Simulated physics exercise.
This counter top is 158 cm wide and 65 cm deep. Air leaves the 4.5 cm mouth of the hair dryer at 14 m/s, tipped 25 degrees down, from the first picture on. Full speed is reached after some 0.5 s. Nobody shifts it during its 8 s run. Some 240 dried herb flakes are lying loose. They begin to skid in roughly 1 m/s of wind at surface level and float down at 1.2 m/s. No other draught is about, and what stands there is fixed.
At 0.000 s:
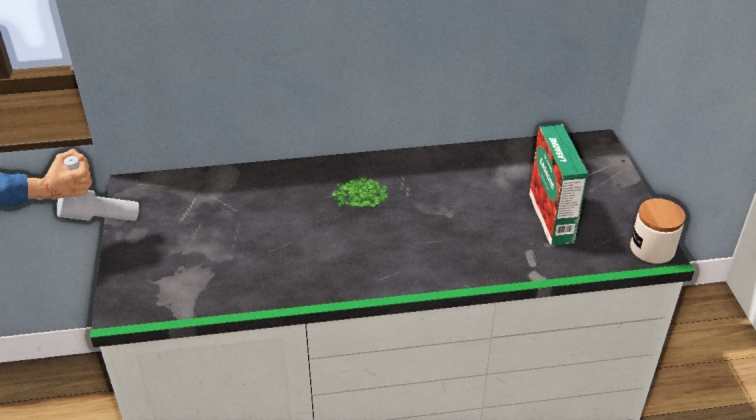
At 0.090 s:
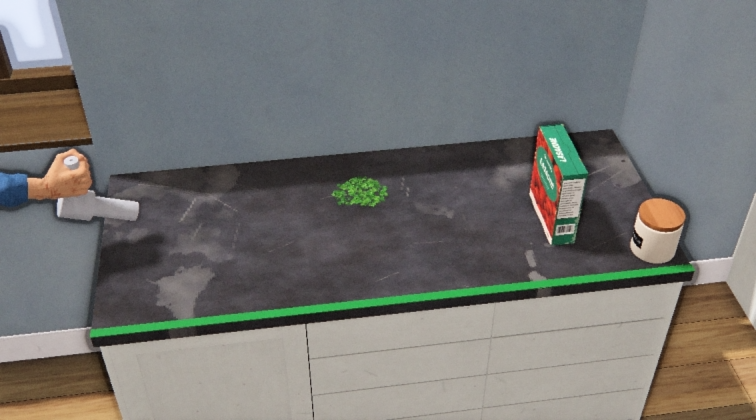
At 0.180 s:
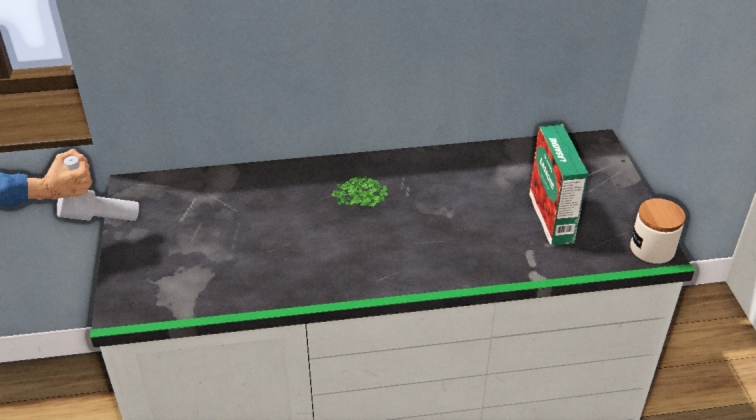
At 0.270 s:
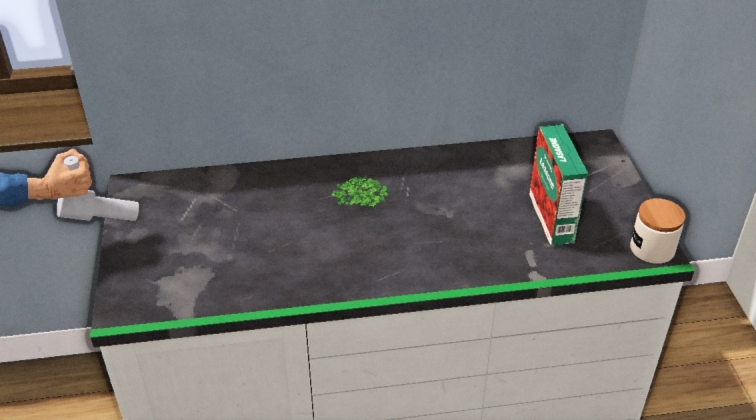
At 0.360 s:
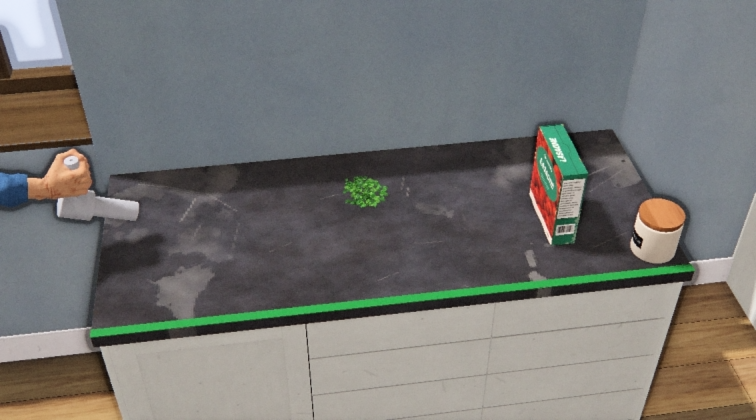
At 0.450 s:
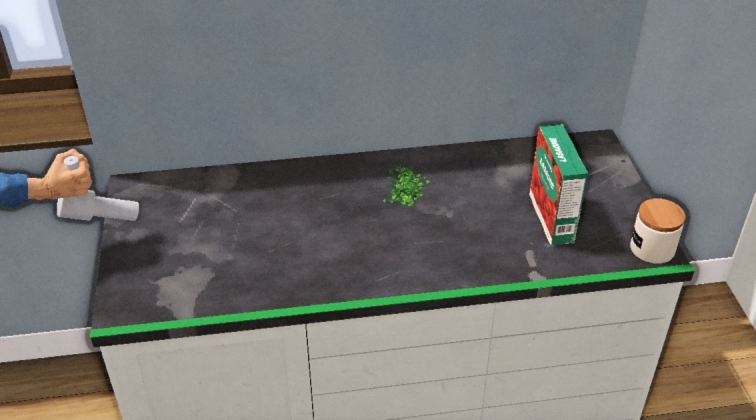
On a dark counter top, a hand holds a hair dryer and green flakes skid right.
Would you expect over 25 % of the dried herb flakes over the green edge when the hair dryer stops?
More than a quarter over the green edge: No.
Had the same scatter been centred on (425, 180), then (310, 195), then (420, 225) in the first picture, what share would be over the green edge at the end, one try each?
In that order: 0 %, 0 %, 50 %.
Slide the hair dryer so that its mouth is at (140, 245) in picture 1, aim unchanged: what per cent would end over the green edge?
It would be near 0 %.
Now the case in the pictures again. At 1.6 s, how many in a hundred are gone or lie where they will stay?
Near 90 %.
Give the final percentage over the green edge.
About 0 %.
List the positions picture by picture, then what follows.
In the first frame, the middle of the dried herb flakes is near (363, 193), none has stirred yet and the mouth of the hair dryer is at (136, 211).
In the second frame, the middle of the dried herb flakes is near (363, 193), none has stirred yet and the green edge is centred on (404, 303).
In the third frame, the middle of the dried herb flakes is near (363, 193), none has stirred yet, the top of a carton is at (563, 149) and the top of a jar is at (662, 213).
In the fourth frame, the middle of the dried herb flakes is near (363, 193) and none has stirred yet.
In the fifth frame, the middle of the dried herb flakes is near (364, 192), the farthest in sight from the hair dryer is at (385, 188) and about 15 % have left their places.
In the sixth frame, the middle of the dried herb flakes is near (407, 185), the farthest in sight from the hair dryer is at (427, 181) and all have left their places.
After 1.6 s, 0 % are over the green edge; the middle of those still in play is near (608, 185); 88 % have settled or left.
After 2.6 s, 0 % are over the green edge; the middle of those still in play is near (608, 185); 91 % have settled or left.
After 4.4 s, 0 % are over the green edge; 92 % have settled or left.
After 8.0 s, at the end, 0 % are over the green edge.
